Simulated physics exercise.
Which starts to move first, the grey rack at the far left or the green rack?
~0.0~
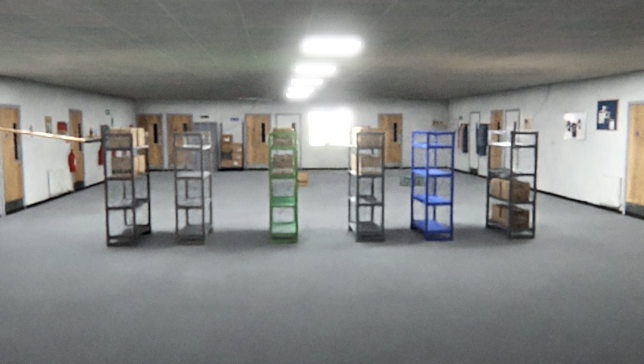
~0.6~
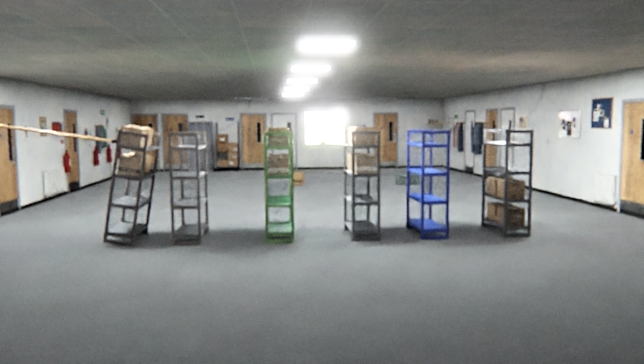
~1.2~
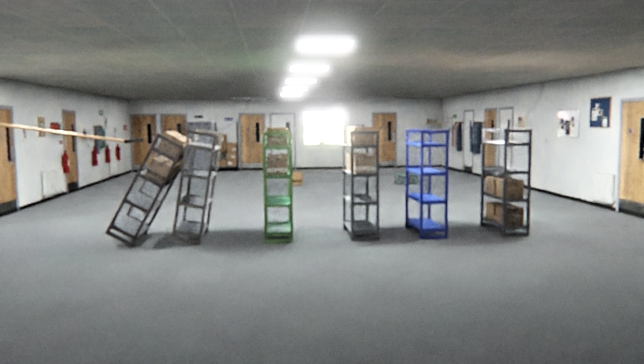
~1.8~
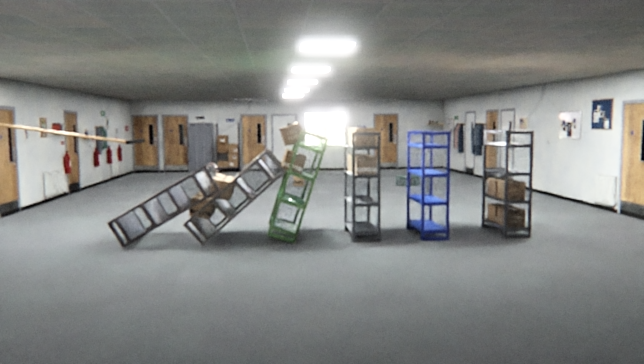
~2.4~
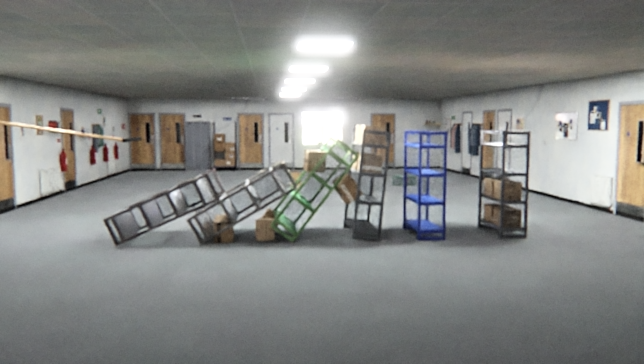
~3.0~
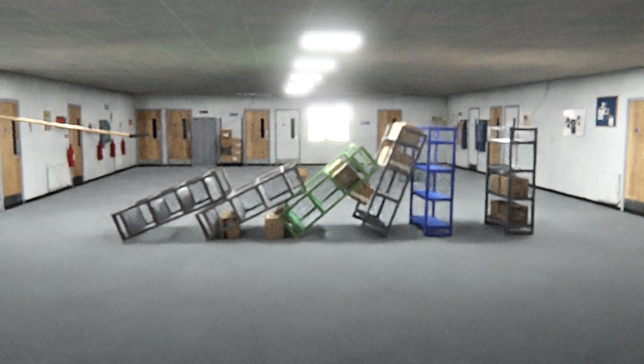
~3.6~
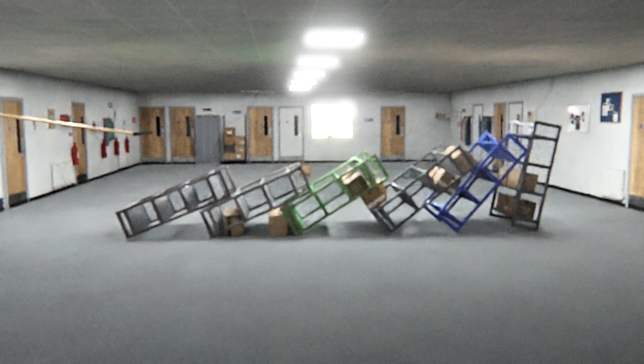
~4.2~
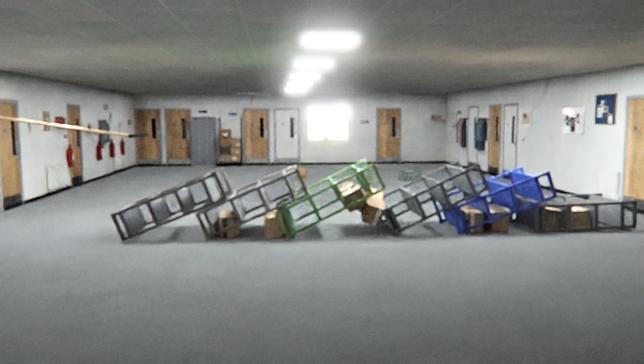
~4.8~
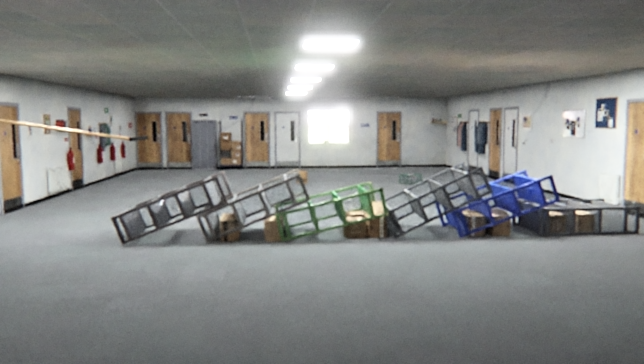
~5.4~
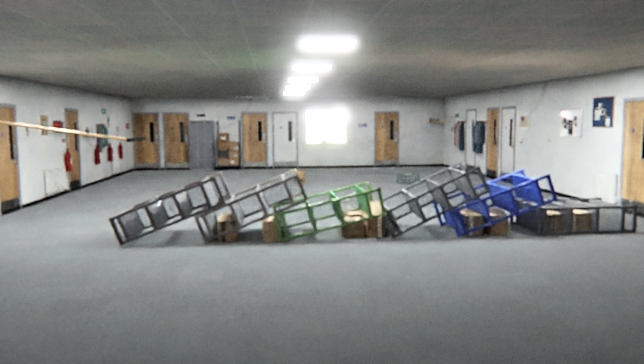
The grey rack at the far left starts to move first. The green rack only begins to tip later, once the fall has passed along the row to it.
